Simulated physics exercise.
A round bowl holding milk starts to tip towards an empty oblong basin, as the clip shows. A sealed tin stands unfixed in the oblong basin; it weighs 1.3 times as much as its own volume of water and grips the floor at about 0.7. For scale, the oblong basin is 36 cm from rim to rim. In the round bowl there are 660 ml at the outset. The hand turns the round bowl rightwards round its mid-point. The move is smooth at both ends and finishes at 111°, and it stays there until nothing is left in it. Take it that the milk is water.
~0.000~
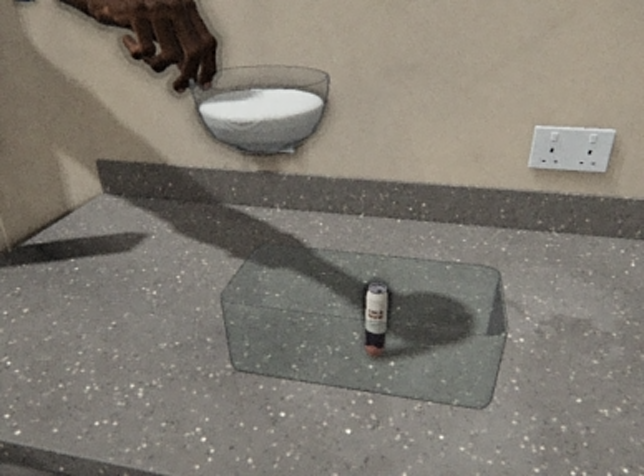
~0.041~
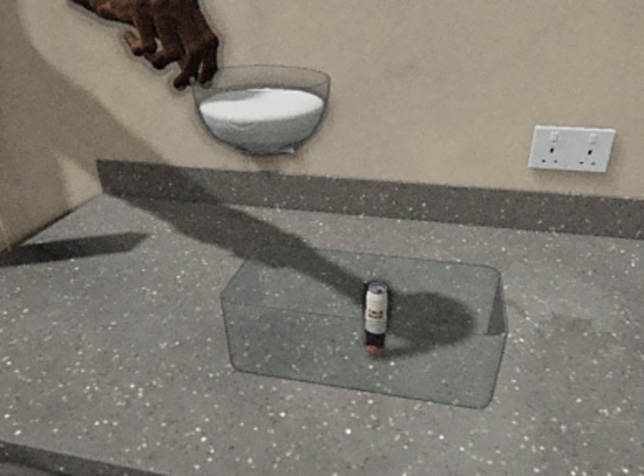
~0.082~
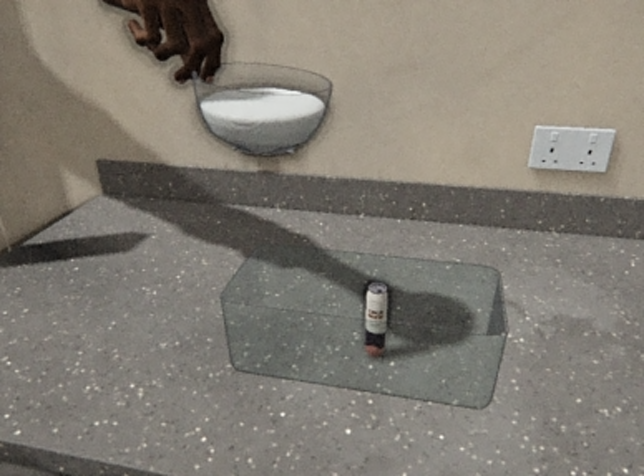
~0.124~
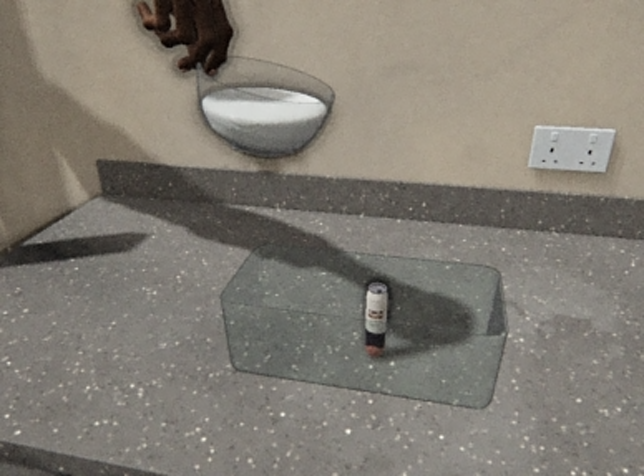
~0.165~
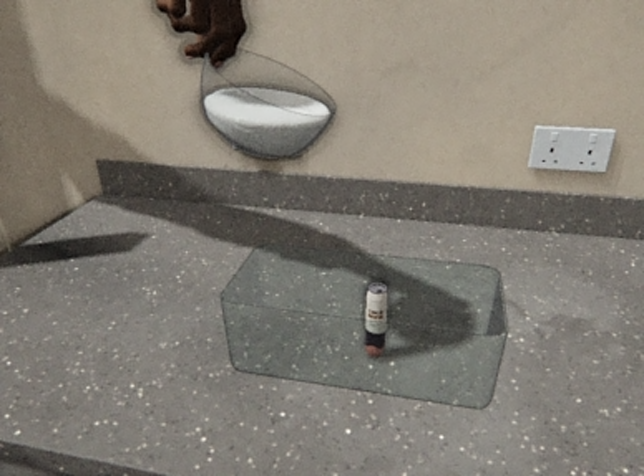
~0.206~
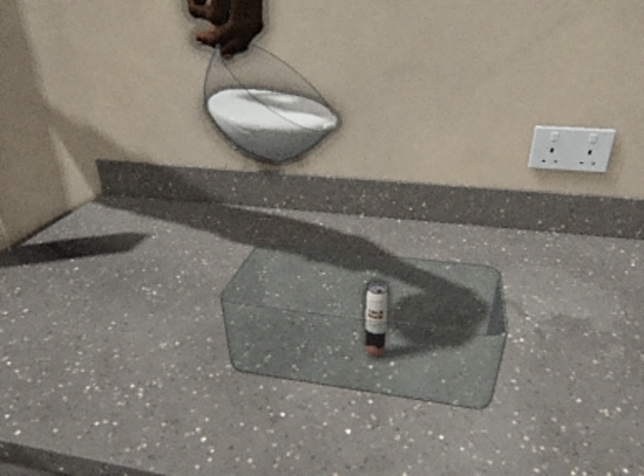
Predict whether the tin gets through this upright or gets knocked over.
Knocked over.
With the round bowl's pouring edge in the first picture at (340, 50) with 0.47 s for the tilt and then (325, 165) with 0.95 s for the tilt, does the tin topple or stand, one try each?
Try 1: Still standing; try 2: Still standing.
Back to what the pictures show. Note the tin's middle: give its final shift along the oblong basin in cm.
8.5 cm.
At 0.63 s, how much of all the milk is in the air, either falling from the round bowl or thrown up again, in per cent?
Airborne fraction: Approx. 8 %.
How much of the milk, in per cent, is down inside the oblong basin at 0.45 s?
Around 14%.
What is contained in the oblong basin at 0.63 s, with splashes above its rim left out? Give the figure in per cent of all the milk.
92 per cent, give or take a little.
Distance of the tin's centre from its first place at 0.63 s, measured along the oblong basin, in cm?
Close to 2 cm.
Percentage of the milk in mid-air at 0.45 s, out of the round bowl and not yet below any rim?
Near 76 per cent at that moment.
Then, 0.45 s in, the tilt is 106° and 10 per cent is still to pour; the tin stands where it began.
Then, 0.63 s in, the tilt is 111° and 0 per cent is still to pour; the tin stands 2 cm from where it began.
Then, 0.82 s in, the tilt is 111° and 0 per cent is still to pour; the tin leans 33°.
Then, 1.02 s in, the tilt is 111° and 0 per cent is still to pour; the tin lies on its side.
Finally, the tin lies on its side.
